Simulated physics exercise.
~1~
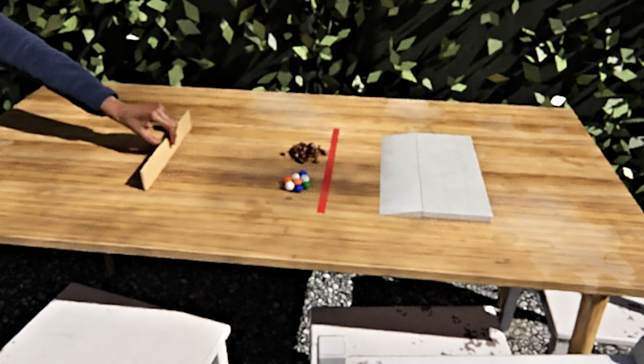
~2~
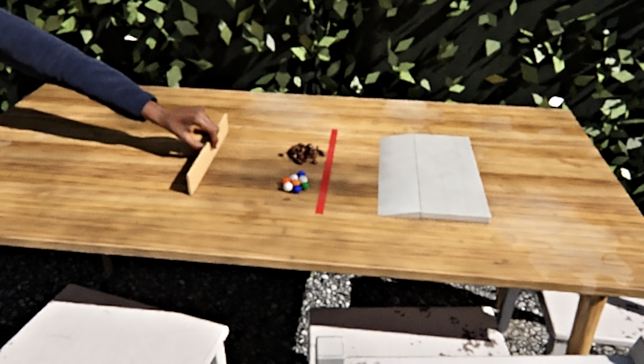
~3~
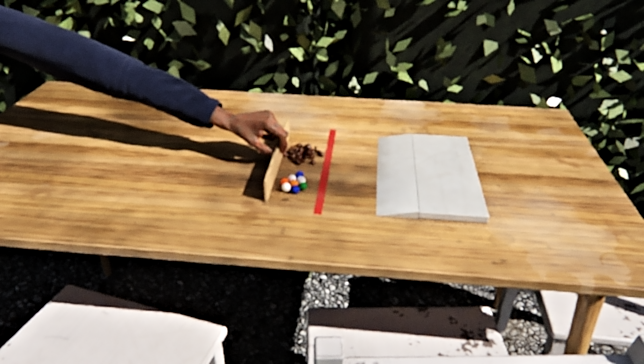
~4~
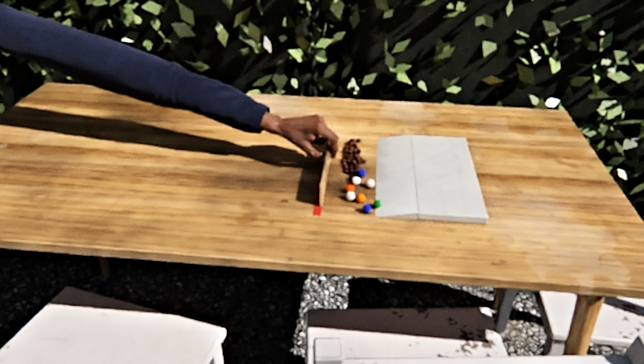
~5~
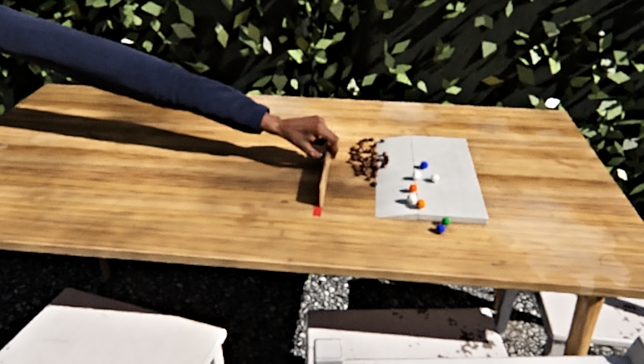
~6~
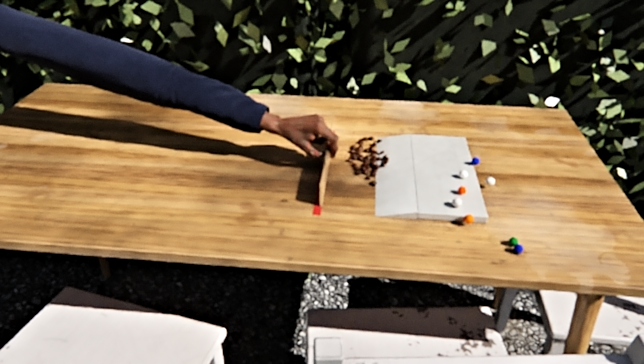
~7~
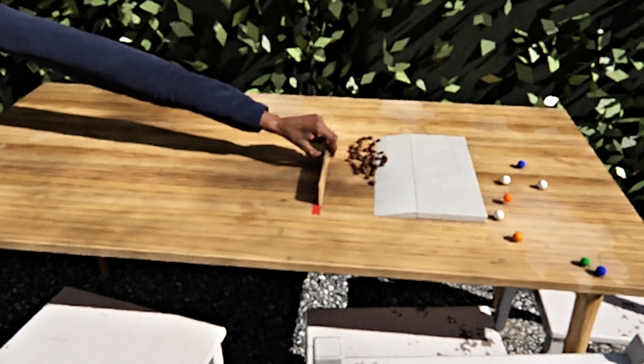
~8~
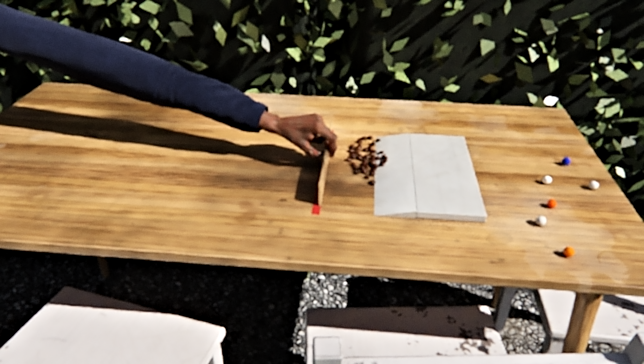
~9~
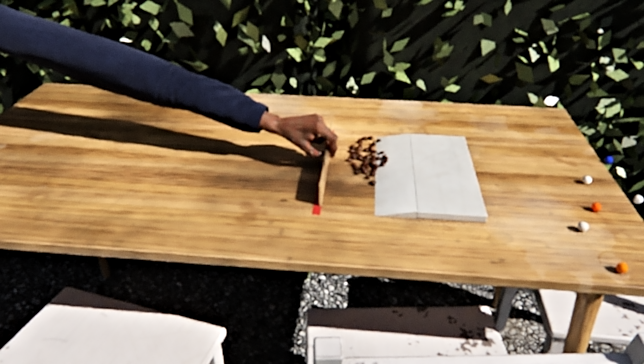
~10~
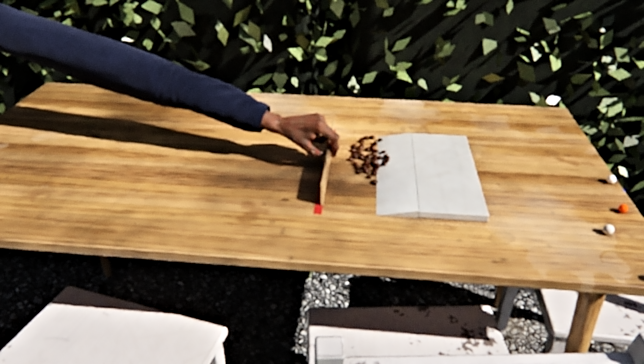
We see a hand push an upright piece of card rightward to the red tape, sending colourful balls across the pale slab and onward towards the table's right end, with some leaving view, while the dark bits scatter briefly and settle mostly short of the slab.
